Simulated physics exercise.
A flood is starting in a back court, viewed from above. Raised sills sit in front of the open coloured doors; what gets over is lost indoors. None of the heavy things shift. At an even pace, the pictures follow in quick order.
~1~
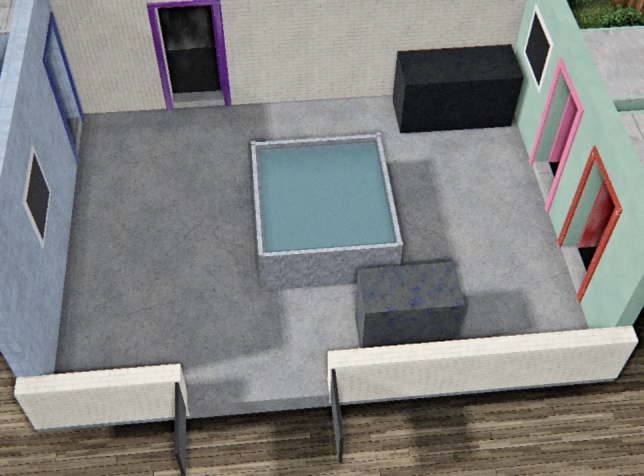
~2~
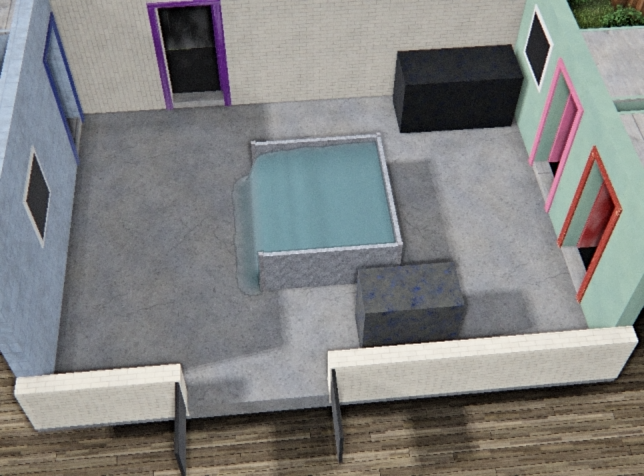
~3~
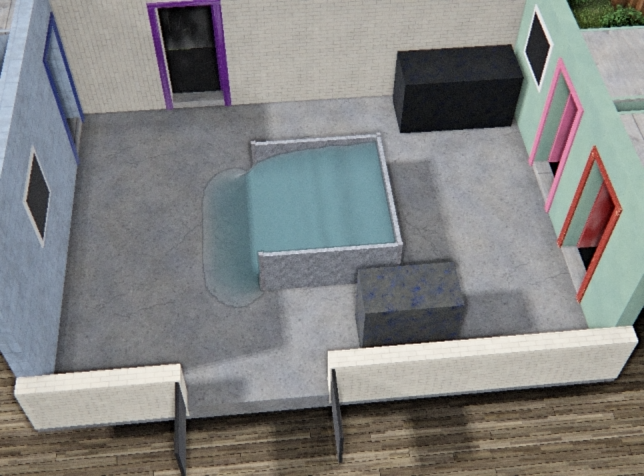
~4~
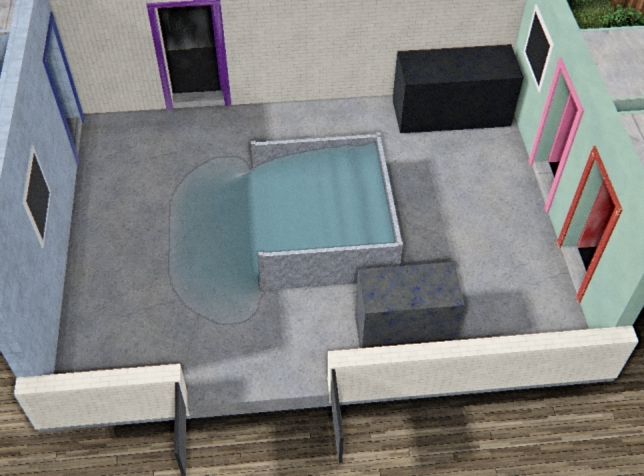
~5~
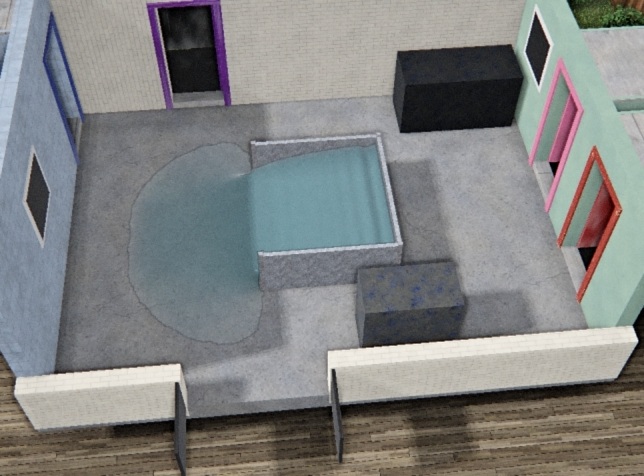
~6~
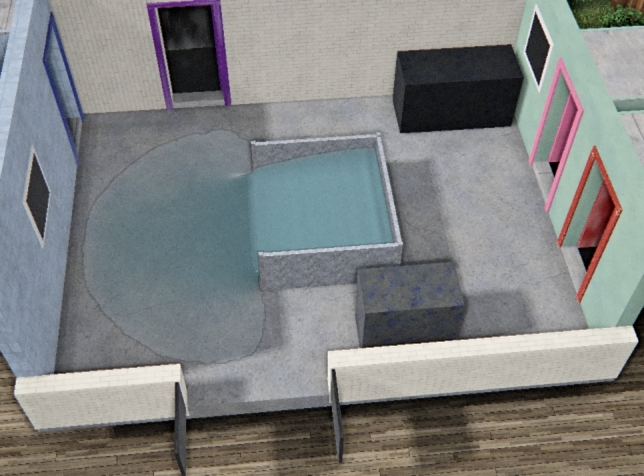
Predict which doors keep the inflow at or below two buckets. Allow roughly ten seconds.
Result: The blue door is going to let through more than allowed. The pink door is going to let through no more than allowed. The purple door is going to let through no more than allowed. The red door is going to let through more than allowed.
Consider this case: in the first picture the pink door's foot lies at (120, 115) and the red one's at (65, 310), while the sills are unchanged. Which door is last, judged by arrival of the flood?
Answer: The door marked purple.
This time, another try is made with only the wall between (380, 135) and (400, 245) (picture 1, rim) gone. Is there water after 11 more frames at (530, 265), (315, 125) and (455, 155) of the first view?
Going in your order, I'd say drenched, then still bare, then drenched.
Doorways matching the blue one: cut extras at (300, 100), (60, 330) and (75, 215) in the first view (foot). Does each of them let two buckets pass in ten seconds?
Well, the first remains within bounds, the next breaks the limit, and the last breaks the limit.
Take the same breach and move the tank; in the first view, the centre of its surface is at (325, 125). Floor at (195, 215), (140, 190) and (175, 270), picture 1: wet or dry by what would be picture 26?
Going through the three spots in turn: Gets wet, gets wet, gets wet.
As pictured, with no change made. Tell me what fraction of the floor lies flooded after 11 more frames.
I reckon 40 per cent or so.
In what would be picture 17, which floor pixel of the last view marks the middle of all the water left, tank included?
It is around (181, 240).
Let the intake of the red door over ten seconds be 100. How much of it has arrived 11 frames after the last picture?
About 0 per cent.
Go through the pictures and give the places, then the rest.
The first frame shows still water in the open tank at (323, 195).
In the second frame, the front is at (251, 177), out from the gap at (261, 219).
In the third frame, water pours out at (261, 222) and has run to (229, 173).
In the fourth frame, water pours out at (261, 223) and has run to (199, 170).
In the fifth frame, water pours out at (261, 224) and has run to (170, 167).
In the sixth frame, the front is at (91, 225), out from the gap at (261, 224).
A moment on, water covers 40 % of the floor; the blue door wet at the sill, nothing in, the pink door not reached, the purple door wet at the sill, nothing in, the red door not reached.
Next, water covers 40 % of the floor; the blue door under two buckets in, the pink door not reached, the purple door wet at the sill, nothing in, the red door not reached.
Then, water covers 55 % of the floor; the blue door far over two buckets in, the pink door not reached, the purple door wet at the sill, nothing in, the red door not reached.
Later, water covers 90 % of the floor; the blue door far over two buckets in, the pink door wet at the sill, nothing in, the purple door under two buckets in, the red door under two buckets in.
In the end, water covers 100 % of the floor; the blue door far over two buckets in, the pink door wet at the sill, nothing in, the purple door under two buckets in, the red door over two buckets in.
